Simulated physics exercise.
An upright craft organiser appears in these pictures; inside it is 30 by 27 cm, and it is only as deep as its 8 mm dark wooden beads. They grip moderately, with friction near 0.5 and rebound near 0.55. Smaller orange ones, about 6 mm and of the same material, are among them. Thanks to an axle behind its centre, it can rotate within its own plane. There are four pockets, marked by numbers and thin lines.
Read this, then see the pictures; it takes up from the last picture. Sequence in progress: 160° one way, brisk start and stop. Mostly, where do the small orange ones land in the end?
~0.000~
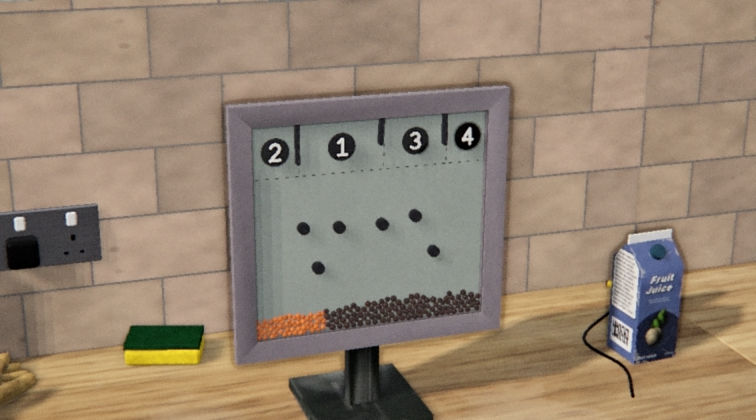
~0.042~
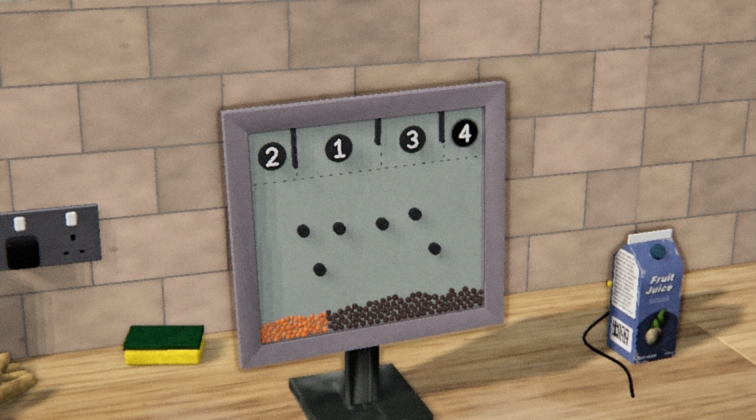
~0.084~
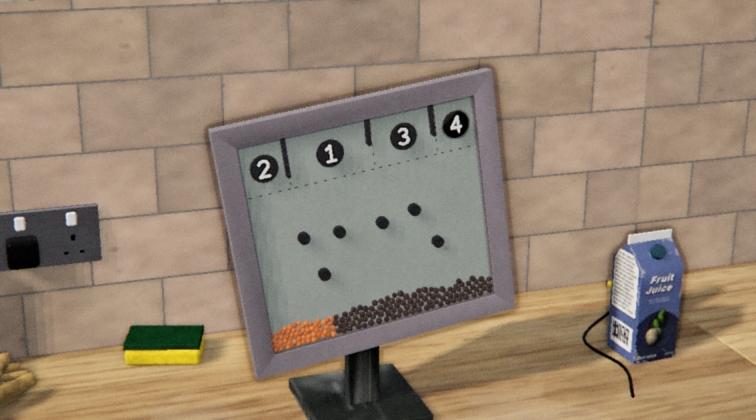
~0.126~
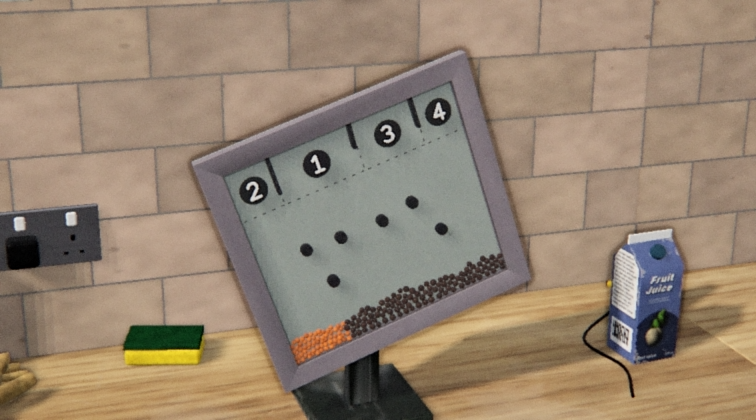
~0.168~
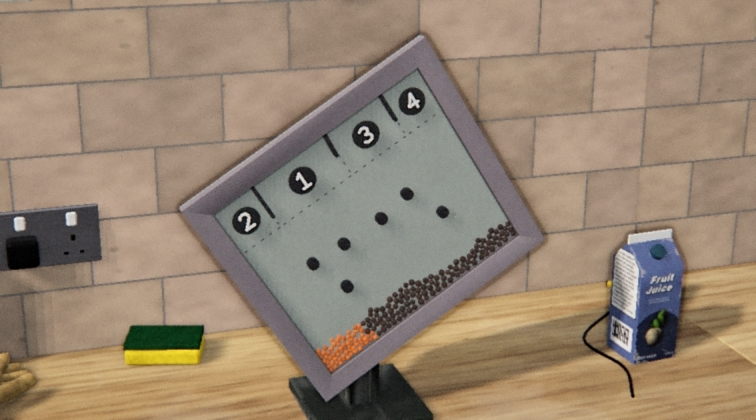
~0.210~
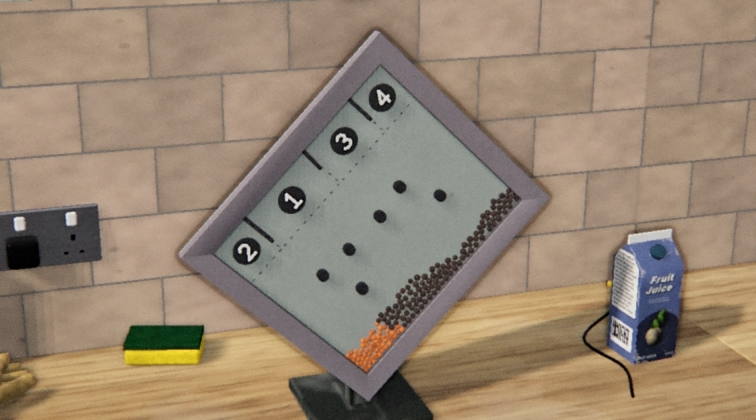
The one marked 1.
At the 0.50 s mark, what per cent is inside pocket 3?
The share there is near 0 %.
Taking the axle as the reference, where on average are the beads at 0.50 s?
I'd put it near 11 centimetres to the right and 2 centimetres below.
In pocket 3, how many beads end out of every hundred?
I'd estimate close to 5 per cent.
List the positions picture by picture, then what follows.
In the first picture, level; about 170 beads; beads' middle (360, 315); highest (394, 299); no. 1 (342, 147), no. 2 (275, 153), no. 3 (415, 141), no. 4 (467, 136).
In the second picture, turned 2° anticlockwise; beads' middle (363, 315); highest (413, 295); 6 fixed pegs, one at (320, 270).
In the third picture, turned 8° anticlockwise; beads' middle (370, 315); highest (473, 279); wall ends (288, 175), (369, 144), (433, 134).
In the fourth picture, turned 19° anticlockwise; beads' middle (383, 313); highest (500, 256).
In the fifth picture, turned 32° anticlockwise; beads' middle (400, 307); highest (508, 224).
In the sixth picture, turned 46° anticlockwise; beads' middle (417, 298); highest (509, 191); no. 1 (292, 200), no. 2 (247, 251), no. 3 (344, 141), no. 4 (382, 98).
After 0.36 s, it stands 95° anticlockwise; the beads' middle is 11 cm right of and 5 cm below the centre; nothing in the marked areas; small ones, nothing in the marked areas.
After 0.50 s, it stands 141° anticlockwise; the beads' middle is 11 cm right of and 2 cm below the centre; no. 2, 5 %; small ones, nothing in the marked areas.
After 0.63 s, it stands 160° anticlockwise; the beads' middle is 10 cm right of and 5 cm below the centre; no. 1, 10 %, no. 2, 30 %; small ones, nothing in the marked areas.
At rest by 1.6 s, it stands 160° anticlockwise; no. 1, 30 %, no. 2, 30 %, no. 3, 5 %, no. 4, 0 %, elsewhere 35 %; small ones, no. 1, 35 %, no. 2, 5 %.
